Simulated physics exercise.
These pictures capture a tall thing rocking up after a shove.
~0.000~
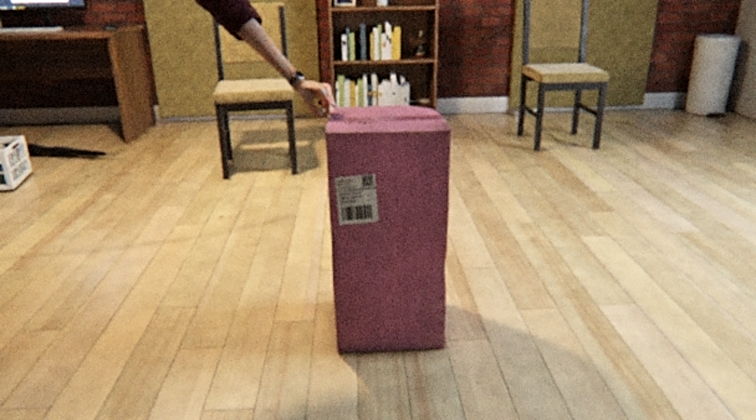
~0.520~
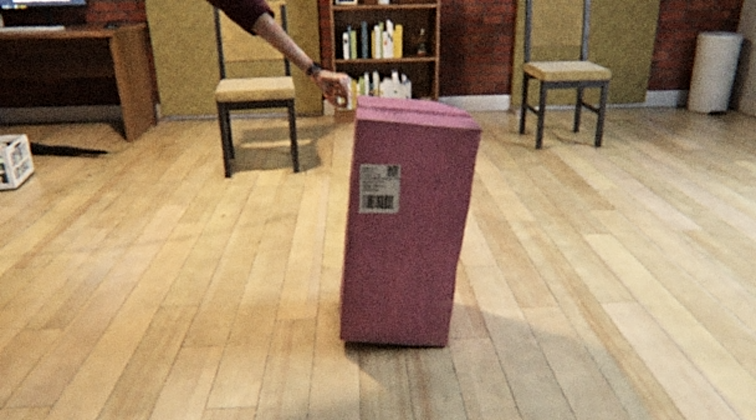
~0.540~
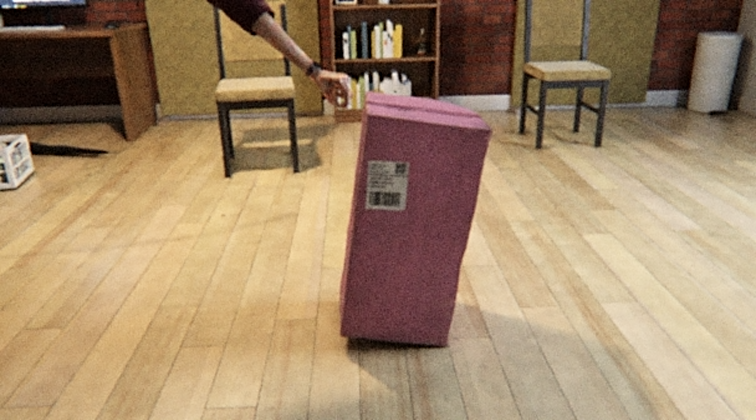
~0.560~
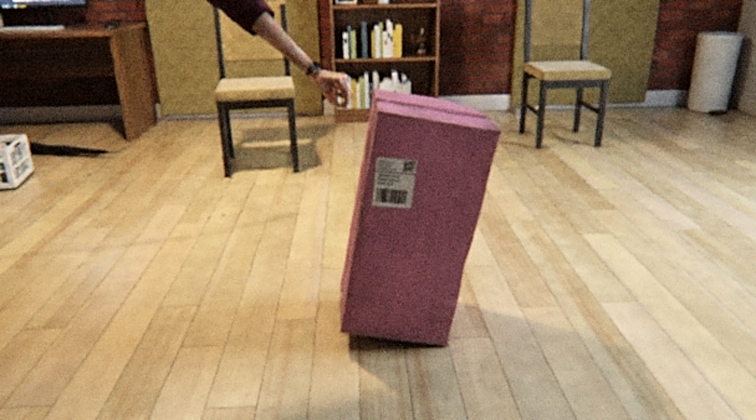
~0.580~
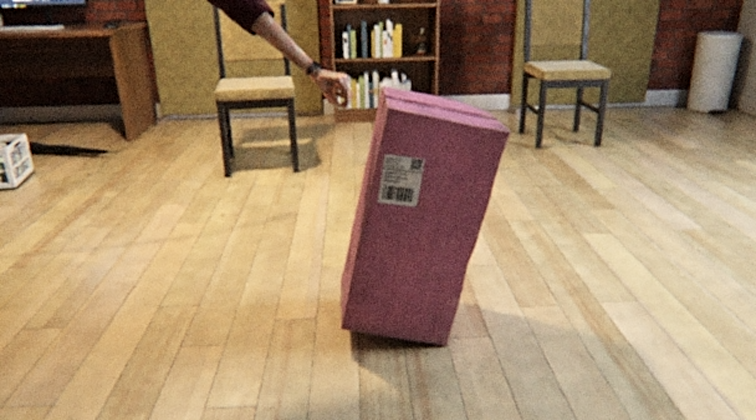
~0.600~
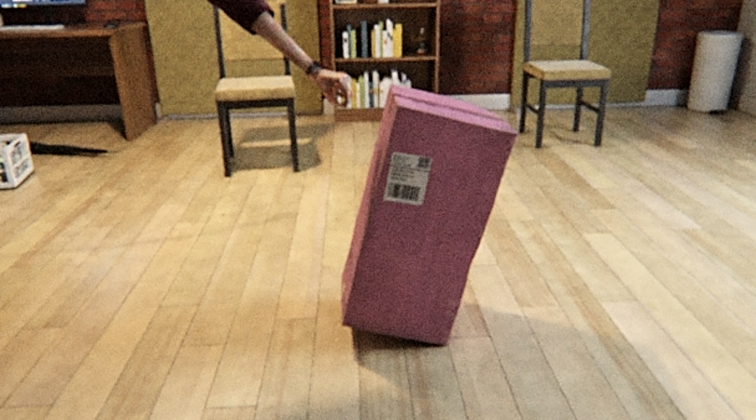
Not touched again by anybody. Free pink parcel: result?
Toppled.
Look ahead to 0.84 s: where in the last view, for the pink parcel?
Roughly at (458, 212).
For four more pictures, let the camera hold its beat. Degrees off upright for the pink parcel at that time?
My guess is near 20° off upright.
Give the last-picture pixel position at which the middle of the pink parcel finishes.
Its centre ends up near (554, 270).
By 0.84 s, pink parcel 33° off upright near (458, 212).
By 1.06 s, pink parcel 55° off upright near (503, 224).
By 1.18 s, pink parcel 77° off upright near (535, 249).
When it is over (1.7 s), the pink parcel goes down on its side, near (554, 270).
